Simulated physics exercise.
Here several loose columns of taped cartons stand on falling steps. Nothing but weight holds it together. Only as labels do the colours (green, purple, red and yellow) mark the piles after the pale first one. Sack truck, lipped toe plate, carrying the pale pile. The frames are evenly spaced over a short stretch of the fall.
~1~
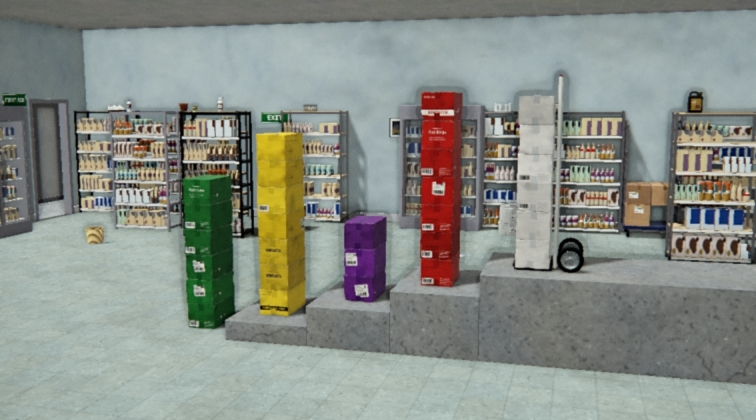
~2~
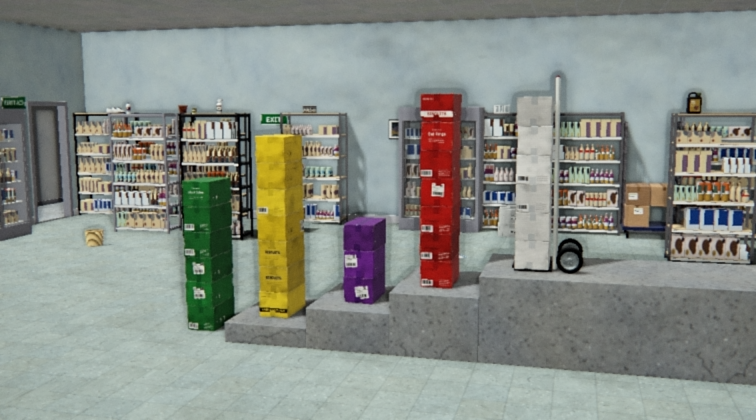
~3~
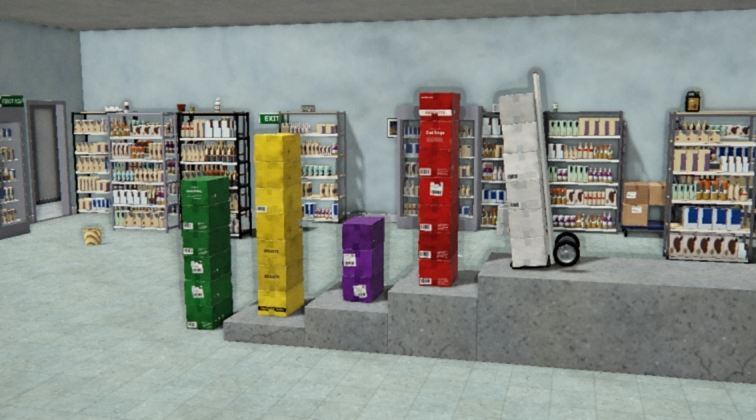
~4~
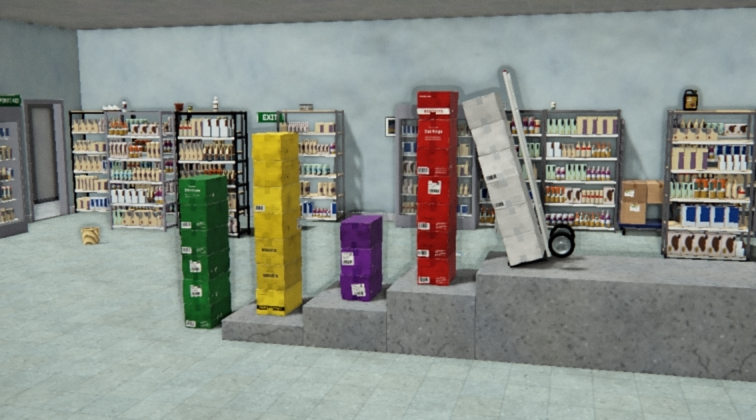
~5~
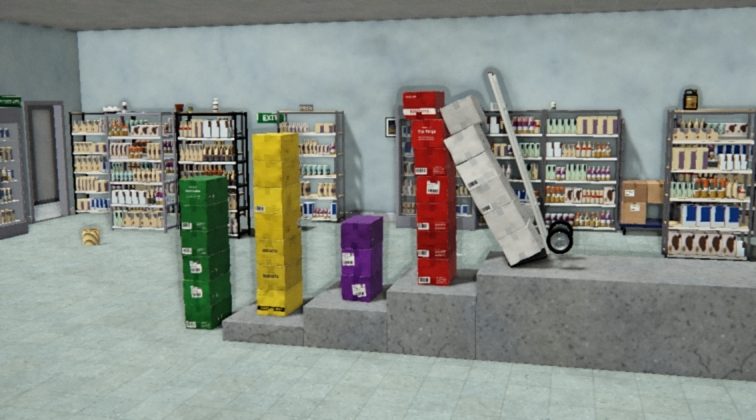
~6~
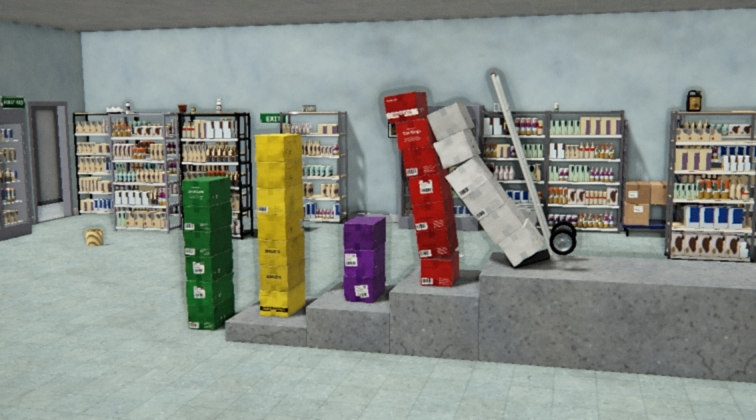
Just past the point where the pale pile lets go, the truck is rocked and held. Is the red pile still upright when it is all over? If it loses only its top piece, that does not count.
No.
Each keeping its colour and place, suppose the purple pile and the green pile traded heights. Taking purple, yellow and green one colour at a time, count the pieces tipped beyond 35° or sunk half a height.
By colour, purple 6, yellow 6, green 3.
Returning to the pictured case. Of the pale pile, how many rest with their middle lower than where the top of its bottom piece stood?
The number works out at 5.
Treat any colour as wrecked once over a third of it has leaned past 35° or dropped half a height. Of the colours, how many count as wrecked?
The count is 4.
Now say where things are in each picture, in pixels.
In the first frame (each place is the centre of the face we see best), truck frame (560, 116) level; top red carton (438, 106); top purple carton (359, 236); the others all in place.
Truck frame (557, 117) rocked barely; top red carton (437, 108), in the second frame.
Truck frame (539, 112) rocked a little, top of the pale pile leaning a little; top red carton (435, 107); the others all in place, in the third frame.
Truck frame (514, 109) rocked clearly, top of the pale pile leaning clearly; top red carton (433, 105); the others all in place, in the fourth frame.
Truck frame (502, 110) rocked clearly, top of the pale pile leaning clearly; top red carton (419, 106) moved half its height; 3 have shifted, in the fifth frame.
Truck frame (505, 111) rocked clearly, top of the pale pile leaning clearly; top red carton (401, 108) tilted a little; top green carton (196, 193); steepest lean, the carton at (425, 189); 6 have shifted, in the sixth frame.
Just after the last frame, 6 of the pale pile down; 1 of the 7 red cartons down (1 of 23 in all colours); top red carton tilted well over, half its height lower.
A moment on, 6 of the pale pile down; 6 of the 7 red cartons down (6 of 23 in all colours); top red carton tilted steeply, some three heights lower; top yellow carton tilted clearly.
Further on, 6 of the pale pile down; 6 of the 7 red cartons down (14 of 23 in all colours); top red carton tilted well over, some five heights lower; top yellow carton on its side.
Then, 6 of the pale pile down; 6 of the 7 red cartons down (20 of 23 in all colours); top red carton tilted barely, some six heights lower; top yellow carton on its side.
When it is over, 6 of the pale pile down; 6 of the 7 red cartons down (20 of 23 in all colours); top red carton tilted barely, some six heights lower; top green carton on its side. In pixels of the last frame, middles, top red carton near (241, 267), top green carton near (46, 297).
